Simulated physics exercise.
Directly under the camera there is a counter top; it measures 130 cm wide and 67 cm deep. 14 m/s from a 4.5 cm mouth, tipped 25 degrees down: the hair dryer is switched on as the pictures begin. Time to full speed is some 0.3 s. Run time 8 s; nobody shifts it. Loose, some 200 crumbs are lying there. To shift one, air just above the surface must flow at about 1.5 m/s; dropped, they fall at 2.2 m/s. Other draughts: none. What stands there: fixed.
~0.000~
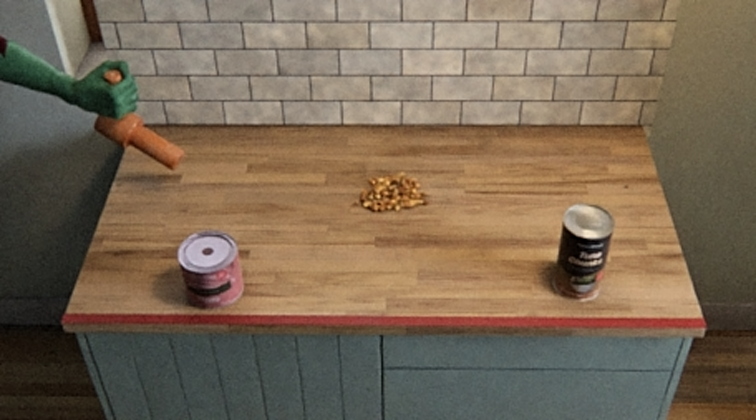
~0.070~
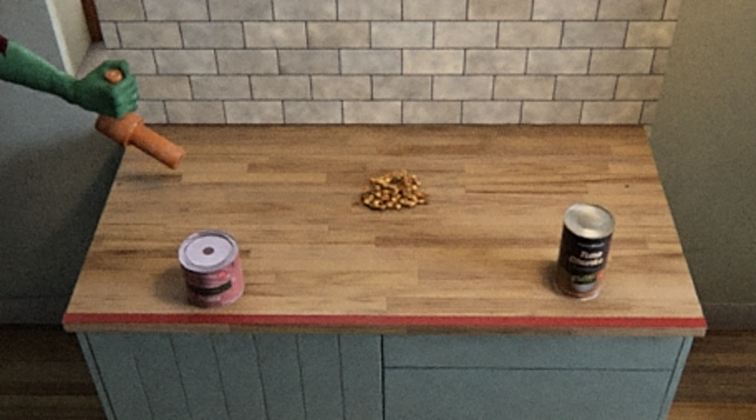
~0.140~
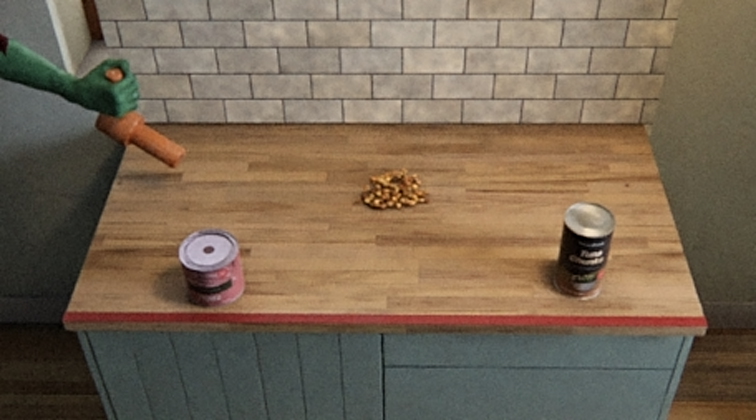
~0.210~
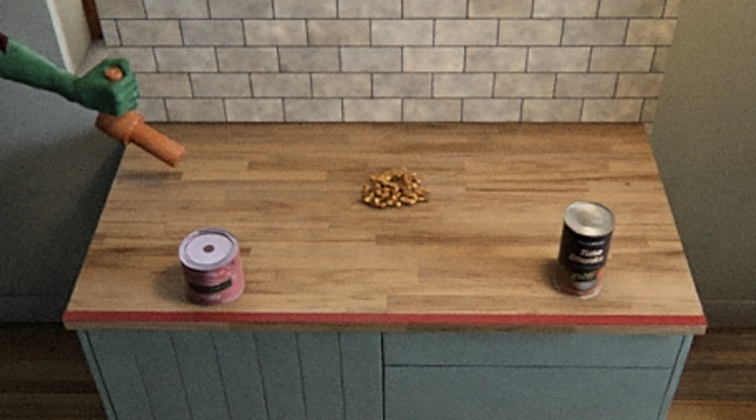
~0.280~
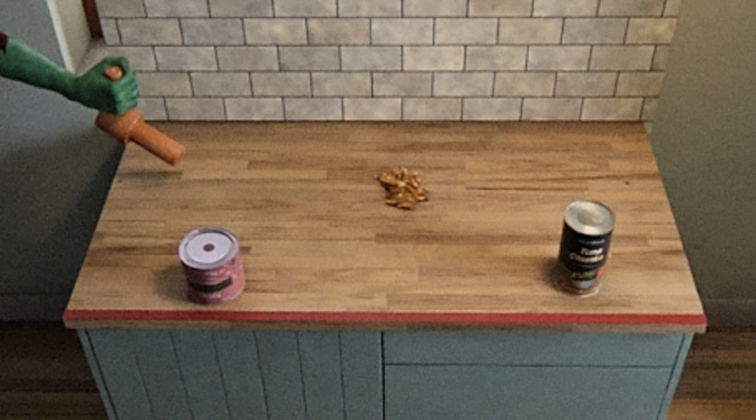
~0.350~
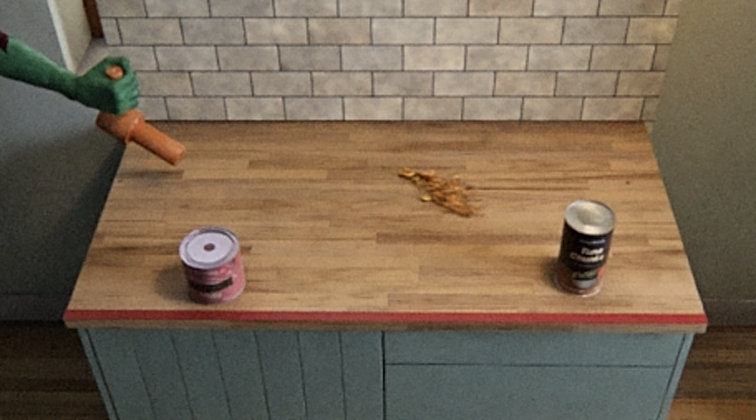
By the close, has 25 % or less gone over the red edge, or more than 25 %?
A quarter or less goes over that edge.
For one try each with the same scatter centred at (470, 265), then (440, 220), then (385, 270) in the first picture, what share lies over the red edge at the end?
60, 0 and 100 in a hundred, respectively.
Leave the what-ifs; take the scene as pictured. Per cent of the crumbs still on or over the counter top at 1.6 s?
Some 0 percent are still there.
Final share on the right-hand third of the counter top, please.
Roughly 0 %.
After 1.6 s, 0 % are over the red edge; 100 % have settled or left.
After 2.6 s, 0 % are over the red edge; 100 % have settled or left.
After 4.4 s, 0 % are over the red edge; 100 % have settled or left.
After 8.0 s, at the end, 0 % are over the red edge.
